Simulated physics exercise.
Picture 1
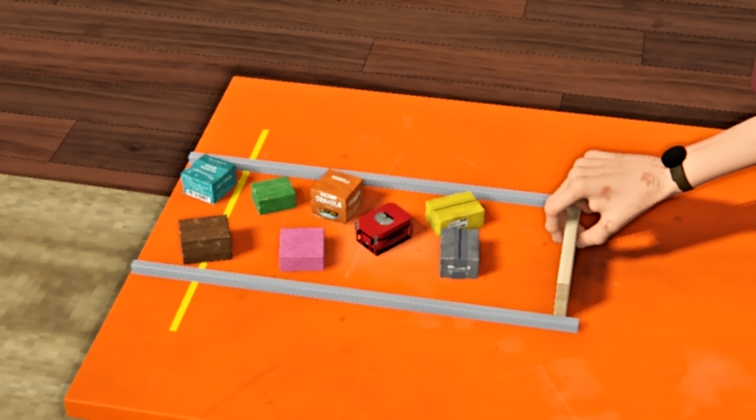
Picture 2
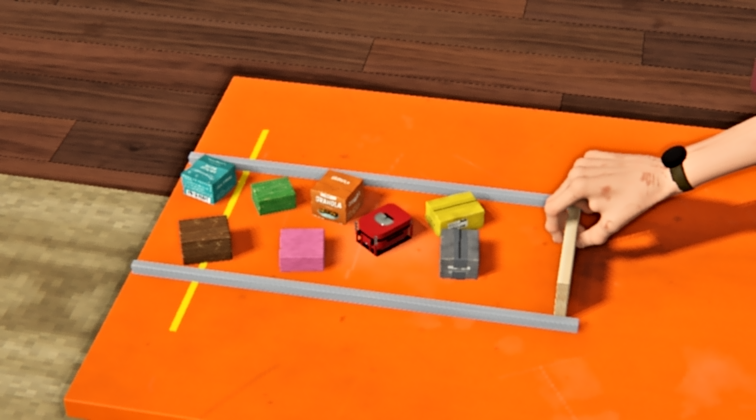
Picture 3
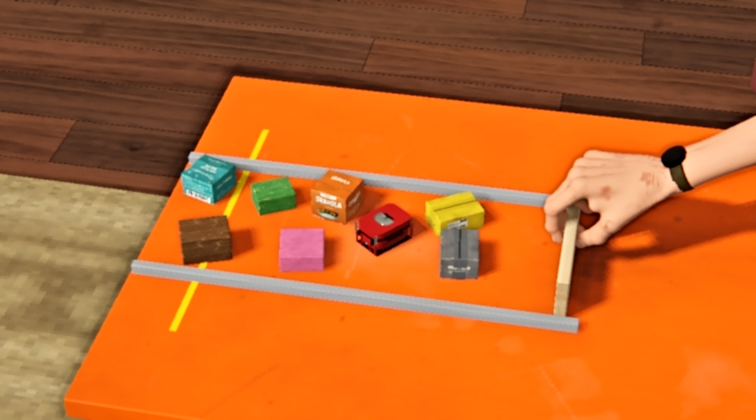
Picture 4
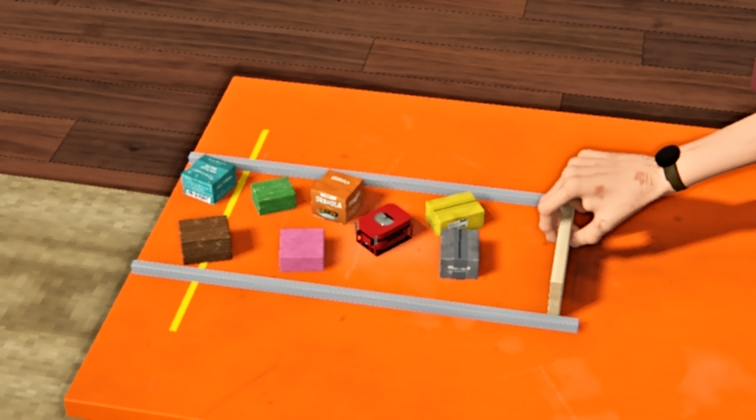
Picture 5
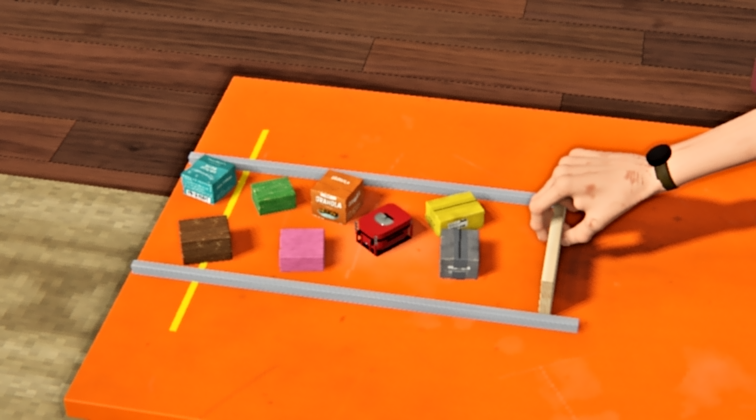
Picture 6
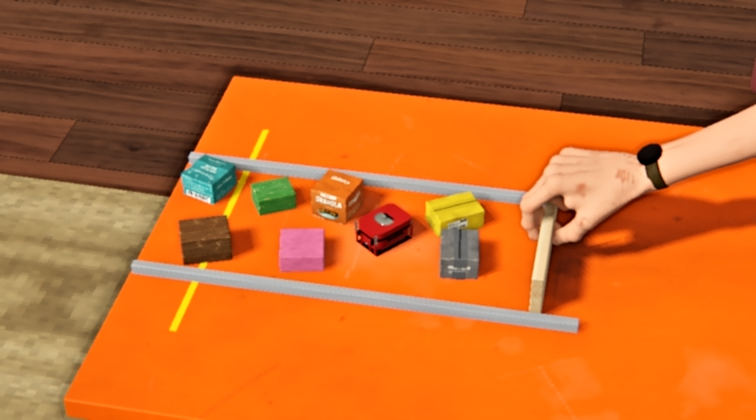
At the start, a hand holds an upright wooden board at the right end of a channel between two grey rails on an orange table, with eight small coloured boxes and blocks lying still. The hand then slides the board slightly left along the rails, not touching any of them.
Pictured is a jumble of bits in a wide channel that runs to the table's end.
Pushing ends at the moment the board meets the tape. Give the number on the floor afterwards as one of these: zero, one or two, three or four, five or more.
On the floor afterwards: Three or four.
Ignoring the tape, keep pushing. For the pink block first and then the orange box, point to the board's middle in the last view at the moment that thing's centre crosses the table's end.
First near (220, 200), second near (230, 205).
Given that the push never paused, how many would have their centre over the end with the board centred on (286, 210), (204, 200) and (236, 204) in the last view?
Result per place: 1; 5; 3.
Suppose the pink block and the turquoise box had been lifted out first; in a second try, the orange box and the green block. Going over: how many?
The first try gives 2, the second gives 2.
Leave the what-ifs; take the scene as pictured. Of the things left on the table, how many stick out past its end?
The total would be 1.
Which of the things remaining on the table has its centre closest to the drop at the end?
The pink block winds up nearest.
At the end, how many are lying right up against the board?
In contact: 3.
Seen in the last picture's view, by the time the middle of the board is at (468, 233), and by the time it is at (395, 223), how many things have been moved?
Counts: 2 / 4.
Soon after, none off yet; turquoise box at rest near (209, 179); brown block at rest near (205, 240); green block at rest near (274, 196).
At rest, the number that fall off is three or four; fallen, orange box, green block, brown block and turquoise box.
